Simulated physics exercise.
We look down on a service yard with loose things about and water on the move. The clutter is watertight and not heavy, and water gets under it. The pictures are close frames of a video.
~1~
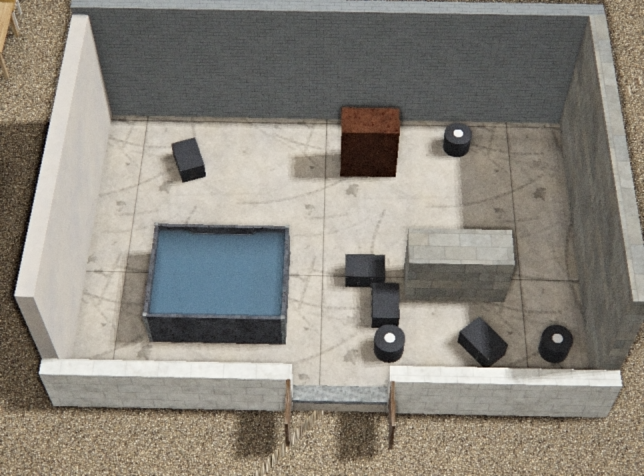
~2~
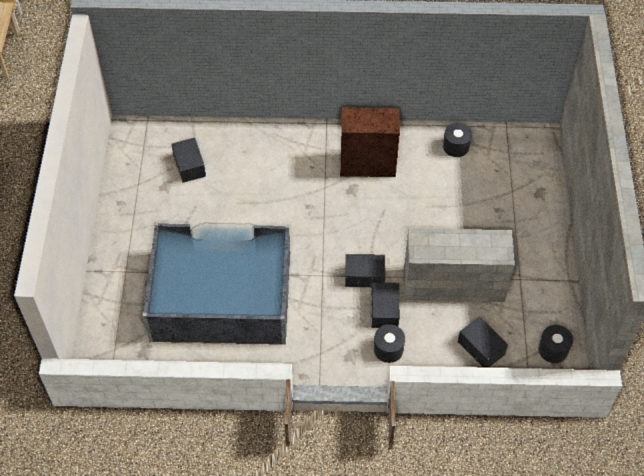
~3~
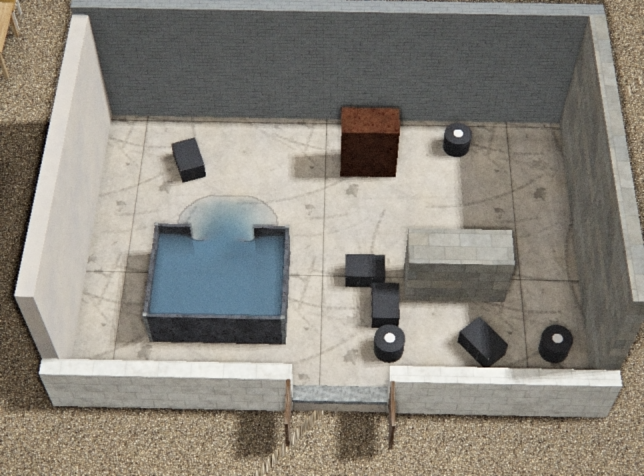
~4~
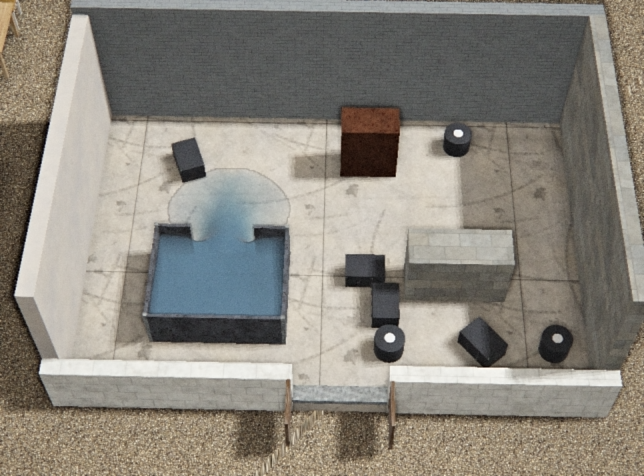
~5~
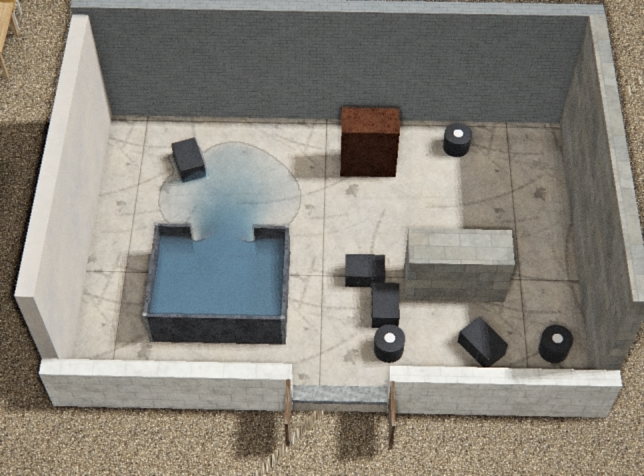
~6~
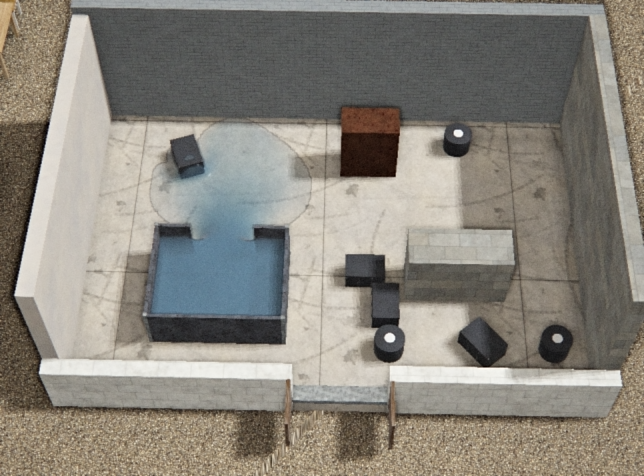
Blue water pours from a gap in the tank's back wall and spreads around a dark crate.
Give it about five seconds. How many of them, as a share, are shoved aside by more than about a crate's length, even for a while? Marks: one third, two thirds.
That comes to not even a third.
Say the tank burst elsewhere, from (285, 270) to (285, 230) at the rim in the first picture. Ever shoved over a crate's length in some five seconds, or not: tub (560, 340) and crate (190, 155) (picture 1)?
One after the other: Pushed that far, not that far.
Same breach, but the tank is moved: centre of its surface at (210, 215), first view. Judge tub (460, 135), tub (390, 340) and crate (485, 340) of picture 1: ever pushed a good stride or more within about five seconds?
In that order: That far or more, less than that, never so far.
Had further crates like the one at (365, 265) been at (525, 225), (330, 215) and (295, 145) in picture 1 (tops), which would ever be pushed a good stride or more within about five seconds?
In turn: Short of that, short of that, moved that far.
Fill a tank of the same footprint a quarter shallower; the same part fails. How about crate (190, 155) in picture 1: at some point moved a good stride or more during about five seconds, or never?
For that one: That far or more.
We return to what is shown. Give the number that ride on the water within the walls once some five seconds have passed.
1 of them.
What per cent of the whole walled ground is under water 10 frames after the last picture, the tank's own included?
Roughly 40 per cent.
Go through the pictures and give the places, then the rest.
A crate at (188, 154) rests on the ground; a tub at (458, 134) rests on the ground; 0 of 7 have shifted, in the first frame.
A crate at (188, 154) rests on the ground; a tub at (458, 134) rests on the ground; 0 of 7 have shifted, in the second frame.
A crate at (188, 154) rests on the ground; a tub at (458, 134) rests on the ground; 0 of 7 have shifted, in the third frame.
A crate at (188, 154) rests on the ground; a tub at (458, 134), on the bottom; 0 of 7 have shifted, in the fourth frame.
A crate at (188, 154), on the bottom; a tub at (458, 134) rests on the ground; 0 of 7 have shifted, in the fifth frame.
A crate at (186, 151), on the bottom, close to its start; a tub at (458, 134) rests on the ground; 1 of 7 have shifted, in the sixth frame.
A moment on, 1 of 7 are well off their spots; 0 afloat.
Next, 1 of 7 are well off their spots; 1 afloat.
Later, 2 of 7 are well off their spots; 1 afloat.
In the end, 2 of 7 are well off their spots, and 2 have been at some point; 1 afloat.
